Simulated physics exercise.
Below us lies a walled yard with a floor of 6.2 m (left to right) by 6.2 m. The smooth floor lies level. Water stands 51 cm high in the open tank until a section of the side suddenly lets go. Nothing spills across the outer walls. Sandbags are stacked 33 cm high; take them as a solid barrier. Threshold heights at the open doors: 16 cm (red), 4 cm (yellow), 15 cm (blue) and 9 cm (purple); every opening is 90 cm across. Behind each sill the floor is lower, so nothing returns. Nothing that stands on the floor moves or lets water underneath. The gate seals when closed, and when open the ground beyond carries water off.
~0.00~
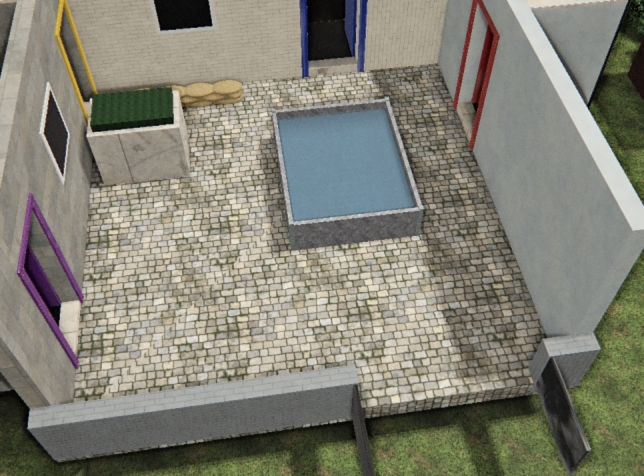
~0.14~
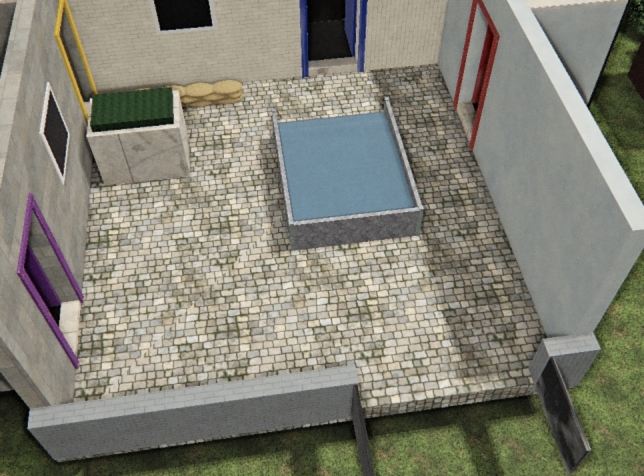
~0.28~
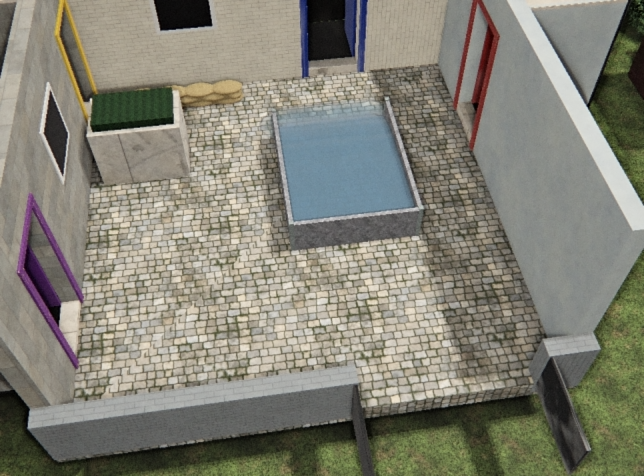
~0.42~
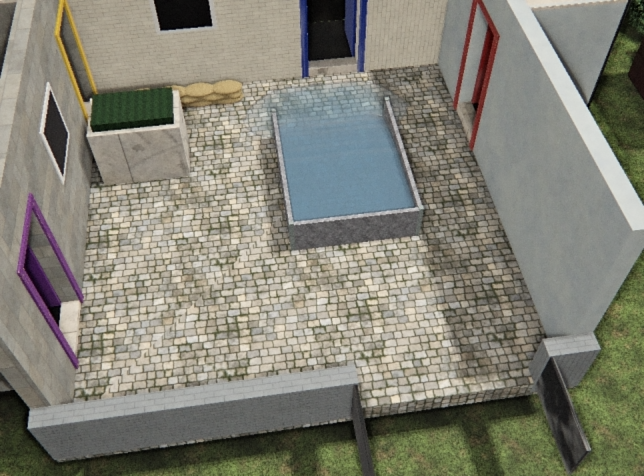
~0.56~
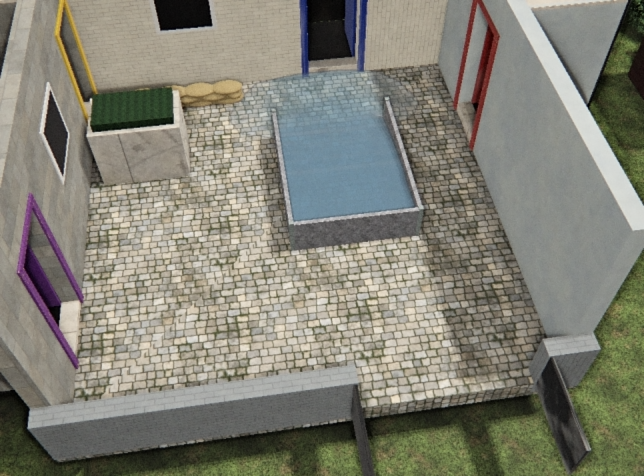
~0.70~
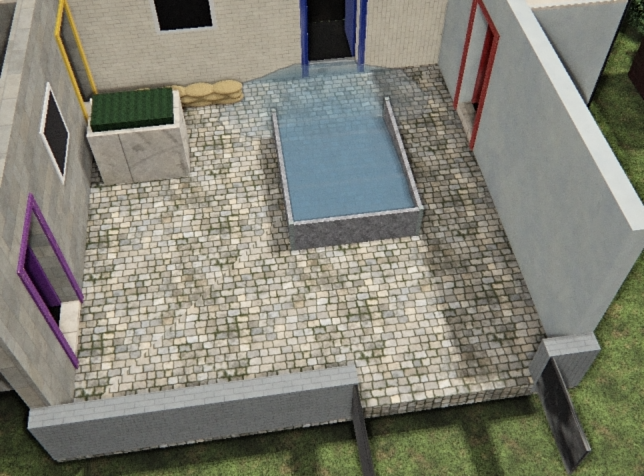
Water in a stone tank flows out its open far side and spreads across the paving.
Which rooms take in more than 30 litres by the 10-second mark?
Door by door: At the red door it stays under the limit; at the yellow door it goes over the limit; at the blue door it passes the limit; at the purple door it keeps below the limit.
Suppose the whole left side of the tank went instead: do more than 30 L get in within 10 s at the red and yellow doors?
Against that limit: Red not over, yellow past it.
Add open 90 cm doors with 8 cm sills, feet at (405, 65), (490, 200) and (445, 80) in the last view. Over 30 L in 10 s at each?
In that order: Above, below, past it.
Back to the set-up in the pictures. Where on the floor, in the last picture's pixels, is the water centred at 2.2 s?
At about (327, 133).
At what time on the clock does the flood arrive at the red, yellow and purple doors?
Arrival: Red 2.2 s, yellow 2.2 s, purple 6.0 s.
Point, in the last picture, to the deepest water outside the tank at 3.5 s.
Around (436, 68).
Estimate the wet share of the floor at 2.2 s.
Some 20 per cent of it.
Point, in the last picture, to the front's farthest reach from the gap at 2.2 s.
Near (98, 101).
After 1.4 s water covers 15 % of the floor and is deepest (34 cm) near (312, 86); red door not reached, yellow door not reached, blue door 34 cm at the sill, 58 L in, purple door not reached.
After 2.2 s water covers 20 % of the floor and is deepest (34 cm) near (436, 68); red door 3 cm at the sill, 0 L in, yellow door 4 cm at the sill, 1 L in, blue door 33 cm at the sill, 146 L in, purple door not reached.
After 3.5 s water covers 40 % of the floor and is deepest (26 cm) near (436, 68); red door 11 cm at the sill, 0 L in, yellow door 15 cm at the sill, 60 L in, blue door 21 cm at the sill, 230 L in, purple door not reached.
After 6.0 s water covers 75 % of the floor and is deepest (15 cm) near (553, 363); red door 10 cm at the sill, 0 L in, yellow door 9 cm at the sill, 147 L in, blue door 10 cm at the sill, 242 L in, purple door 2 cm at the sill, 0 L in.
After 10.0 s water covers 85 % of the floor and is deepest (7 cm) near (539, 365); red door 5 cm at the sill, 0 L in, yellow door 7 cm at the sill, 192 L in, blue door 5 cm at the sill, 242 L in, purple door 3 cm at the sill, 0 L in.
